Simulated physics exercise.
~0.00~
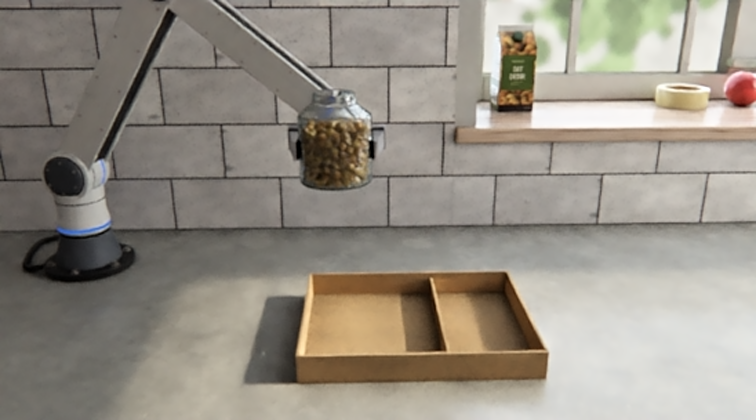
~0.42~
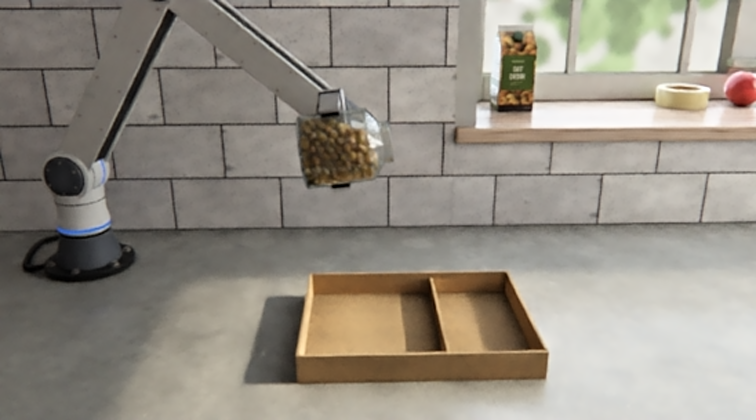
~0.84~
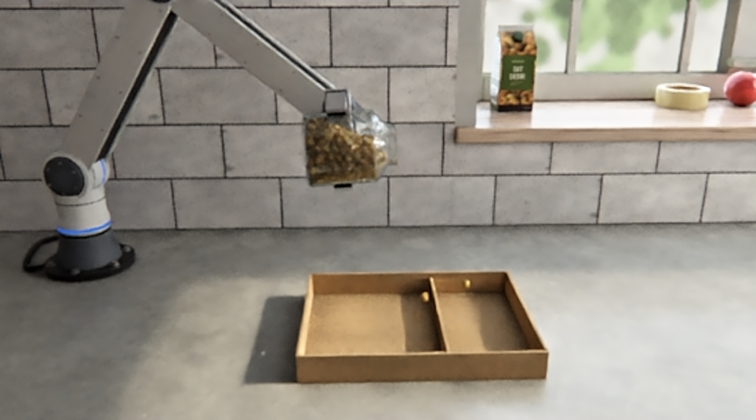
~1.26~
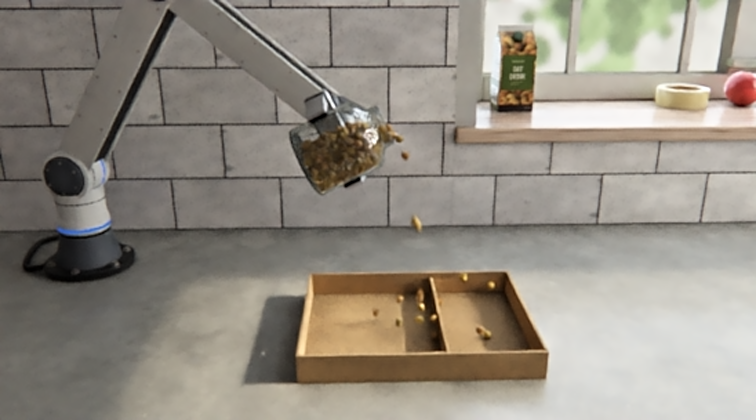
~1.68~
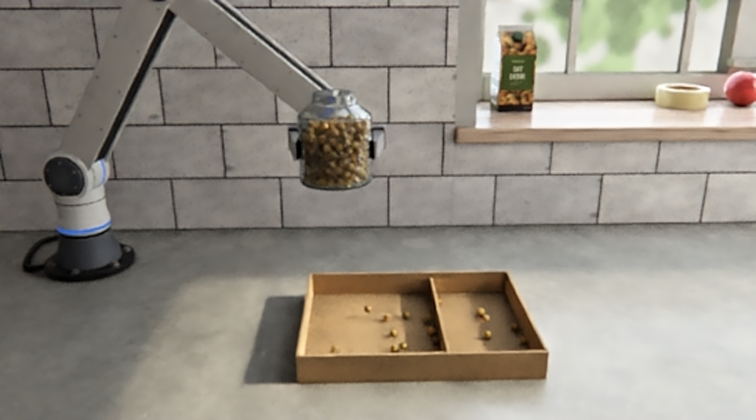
Robot arm tipping a clear jar of small brownish pieces, scattering a few into a divided tray, then standing it upright, still mostly full.
